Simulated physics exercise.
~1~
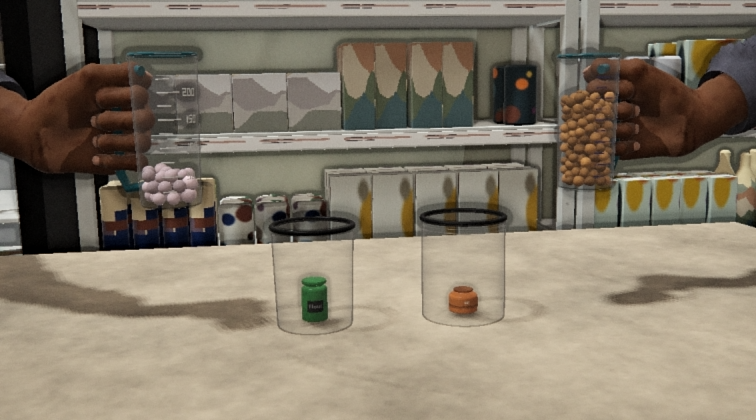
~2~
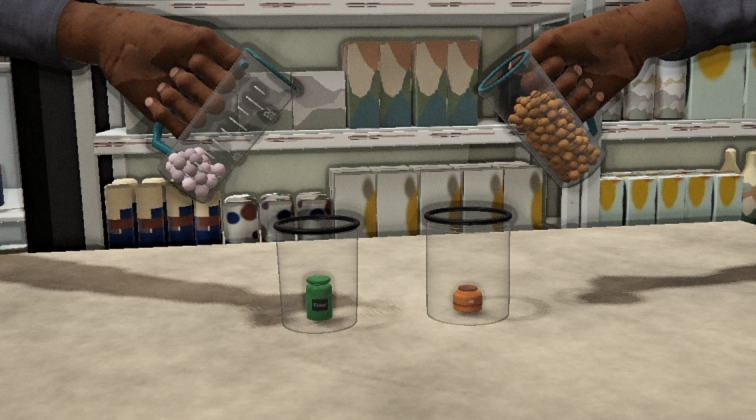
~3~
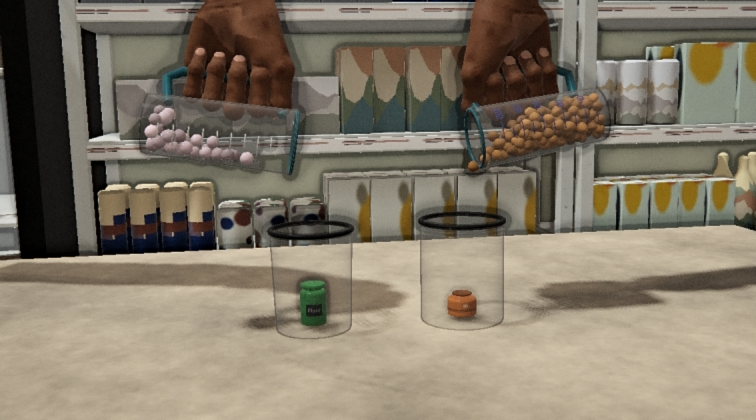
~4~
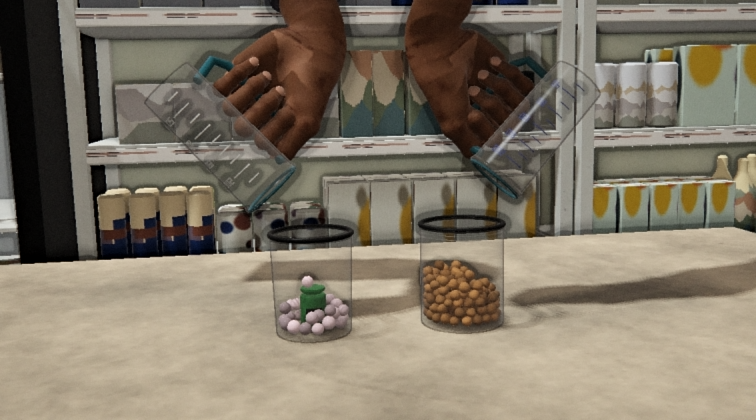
Two dark-skinned hands hold clear cups above a pale, mottled counter, the left cup holding a small heap of pinkish-white balls and the right one filled with orange-brown pieces. Seen from the front, with stocked shop shelves behind, two clear black-rimmed containers stand below, a green jar in the left and a small orange pot in the right. The hands tilt the cups inward until they lie sideways, the contents sliding toward their mouths. They tip further, emptying both. Pale balls settle low around the still-visible green jar, while the brown pieces fill about half the right container, hiding the orange pot.
